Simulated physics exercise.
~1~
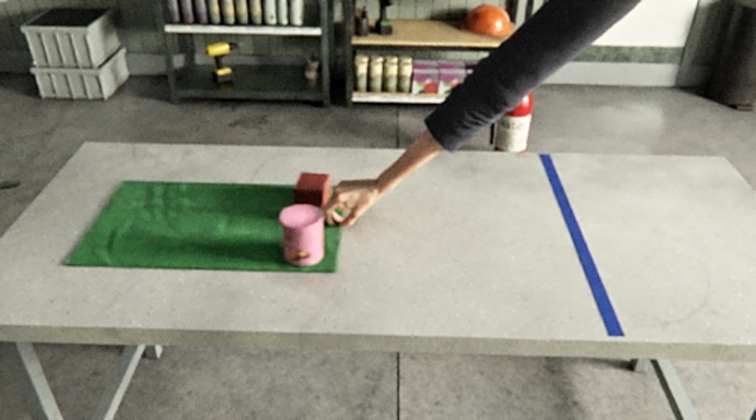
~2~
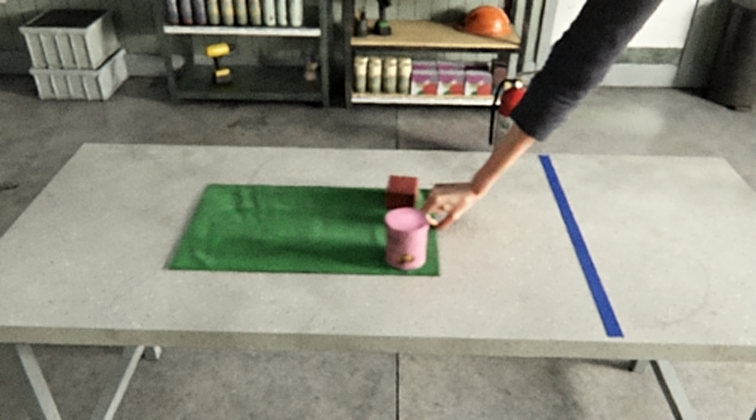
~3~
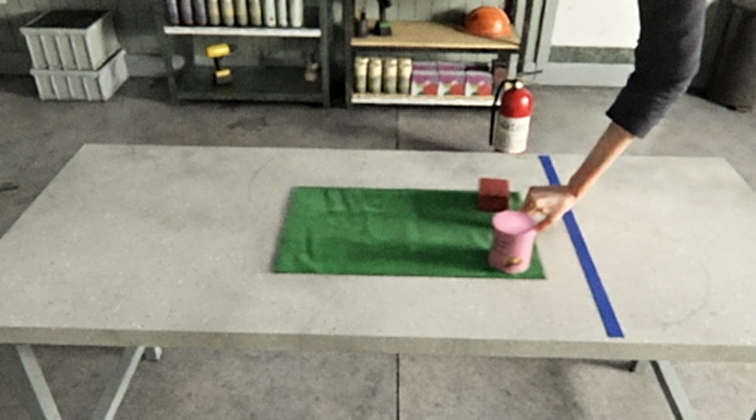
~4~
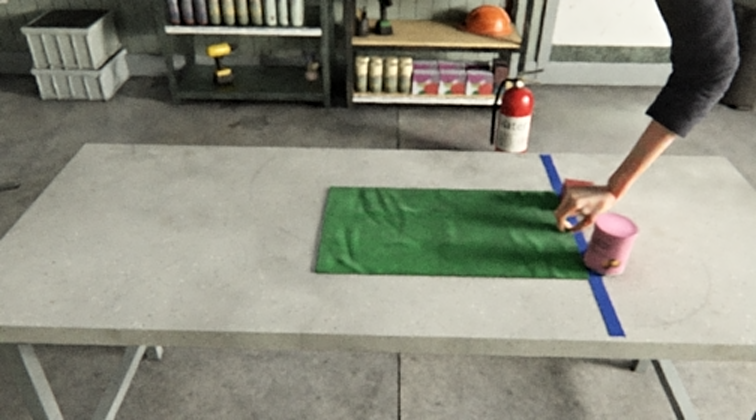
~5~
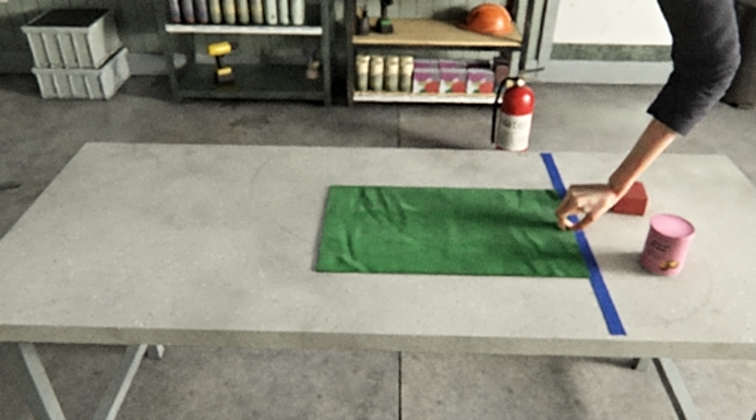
A green cloth lies on the left of a pale grey table in a workshop, seen from the front and slightly above, with shelves and a red fire extinguisher behind. Near its right edge stand a pink tin and, just behind it, a red block, while a strip of blue tape crosses the table farther right. A hand reaching in from the upper right tows the cloth rightward, carrying both objects along. The cloth's leading edge stops at the tape, but the tin and block slide off ahead of it. They end on the bare table beyond the tape, the hand still at the cloth's edge.
